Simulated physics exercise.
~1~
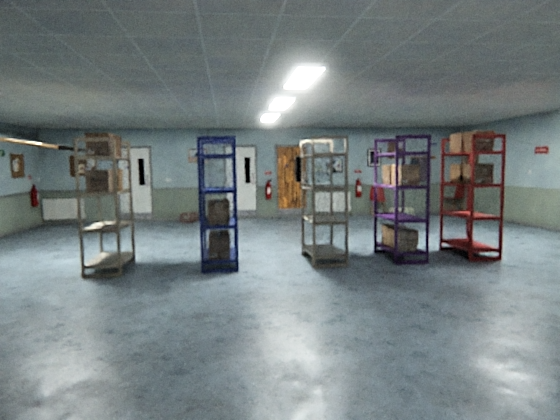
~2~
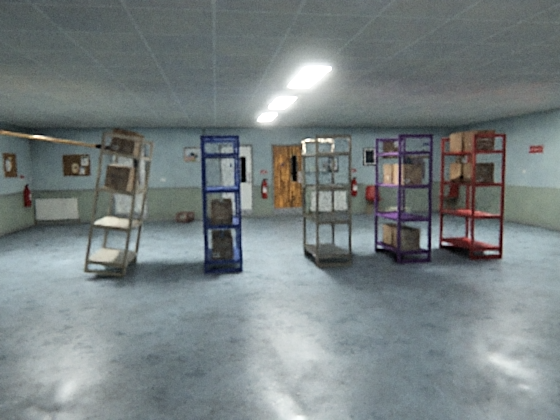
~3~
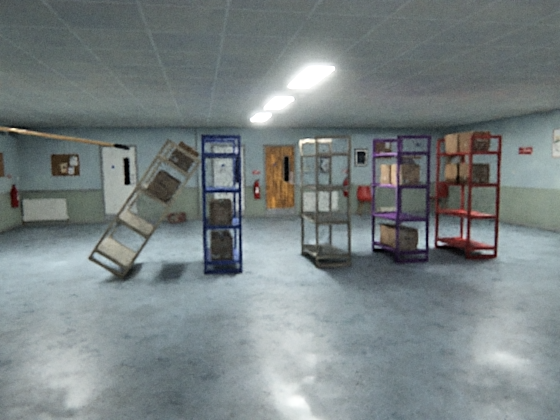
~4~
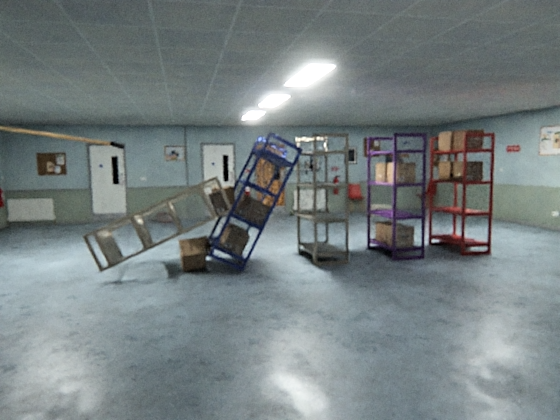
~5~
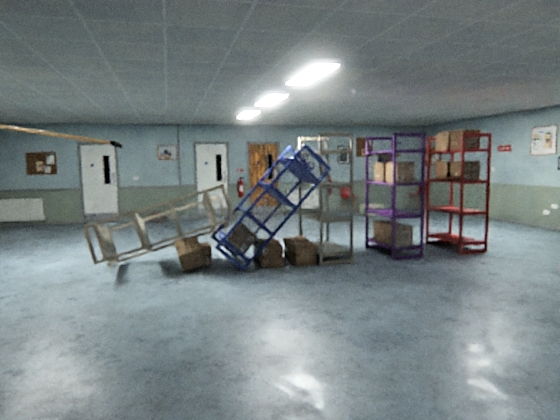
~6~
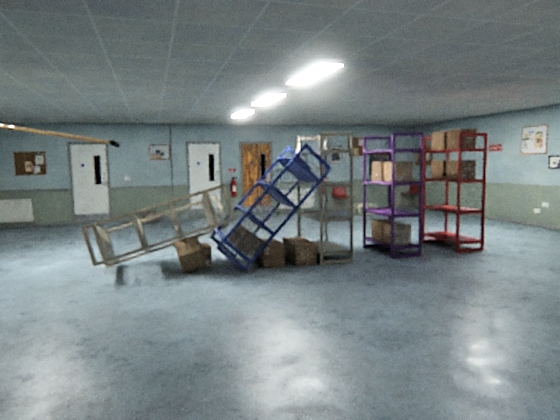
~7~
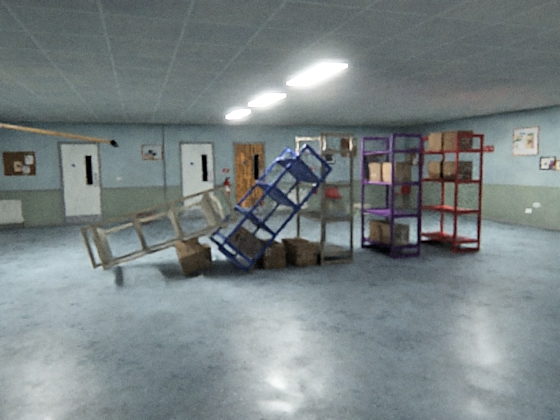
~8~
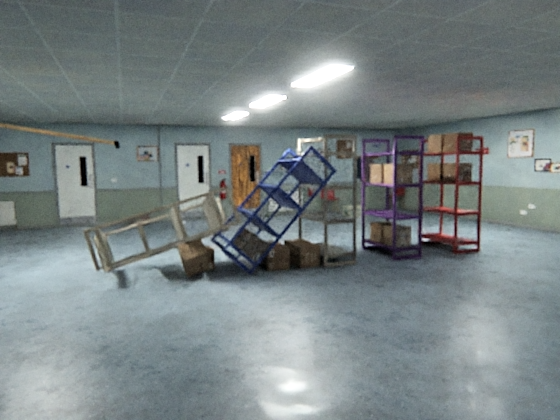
In a wide room with a grey-blue floor and tiled ceiling, seen from the front by a slightly drifting camera, five open shelving units holding cartons stand in a row. From left to right they are beige, blue, grey, purple and red, and a pole reaches in from the left. The pole moves right and the beige unit tips rightward, falling against the blue one. The blue unit leans over in turn, cartons spilling to the floor, and comes to rest against the grey unit. The beige unit lies steeply slanted behind it, while the grey, purple and red units remain standing.
